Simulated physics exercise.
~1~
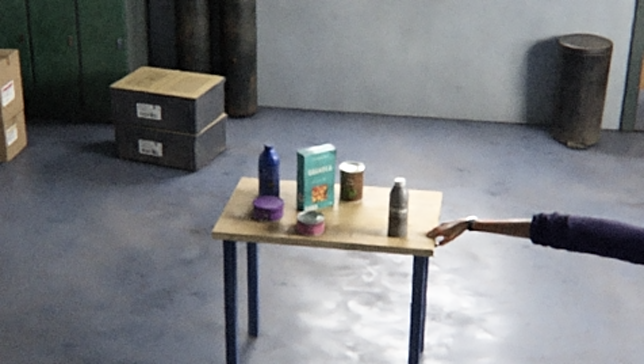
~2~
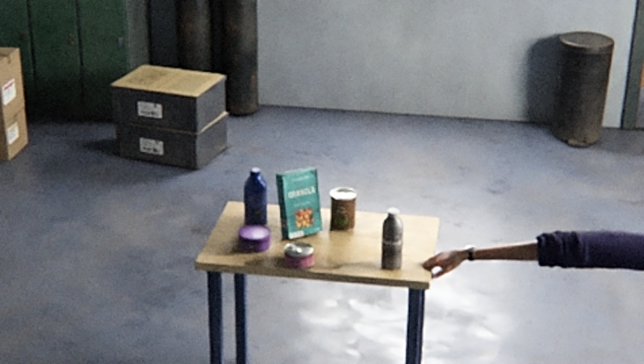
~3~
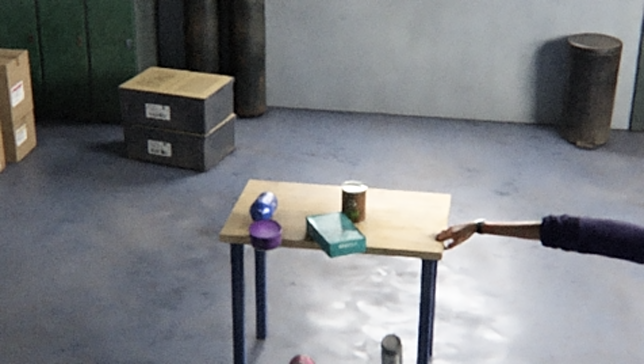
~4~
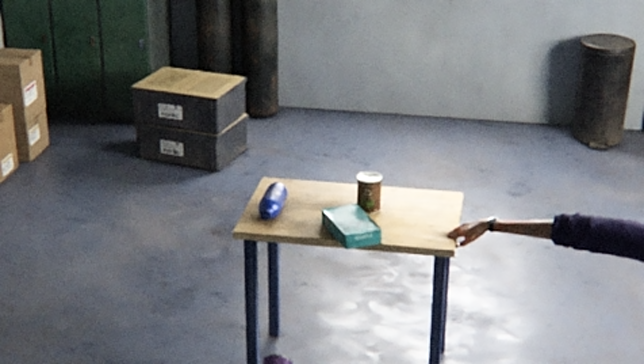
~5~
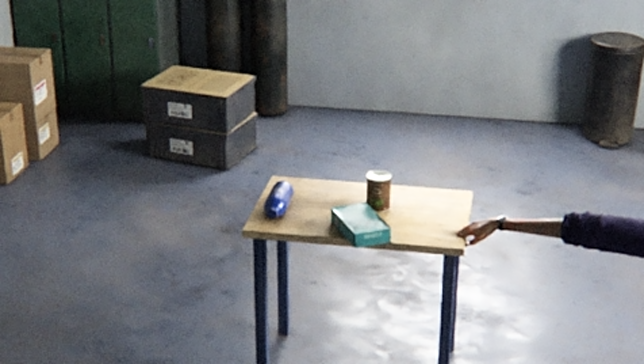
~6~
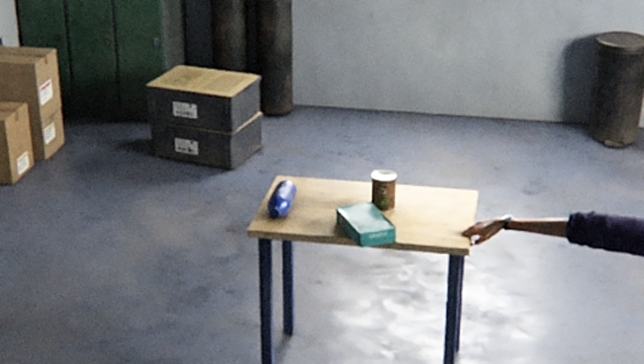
In a storeroom, a hand jerks a table, toppling or spilling everything except the brown tin.
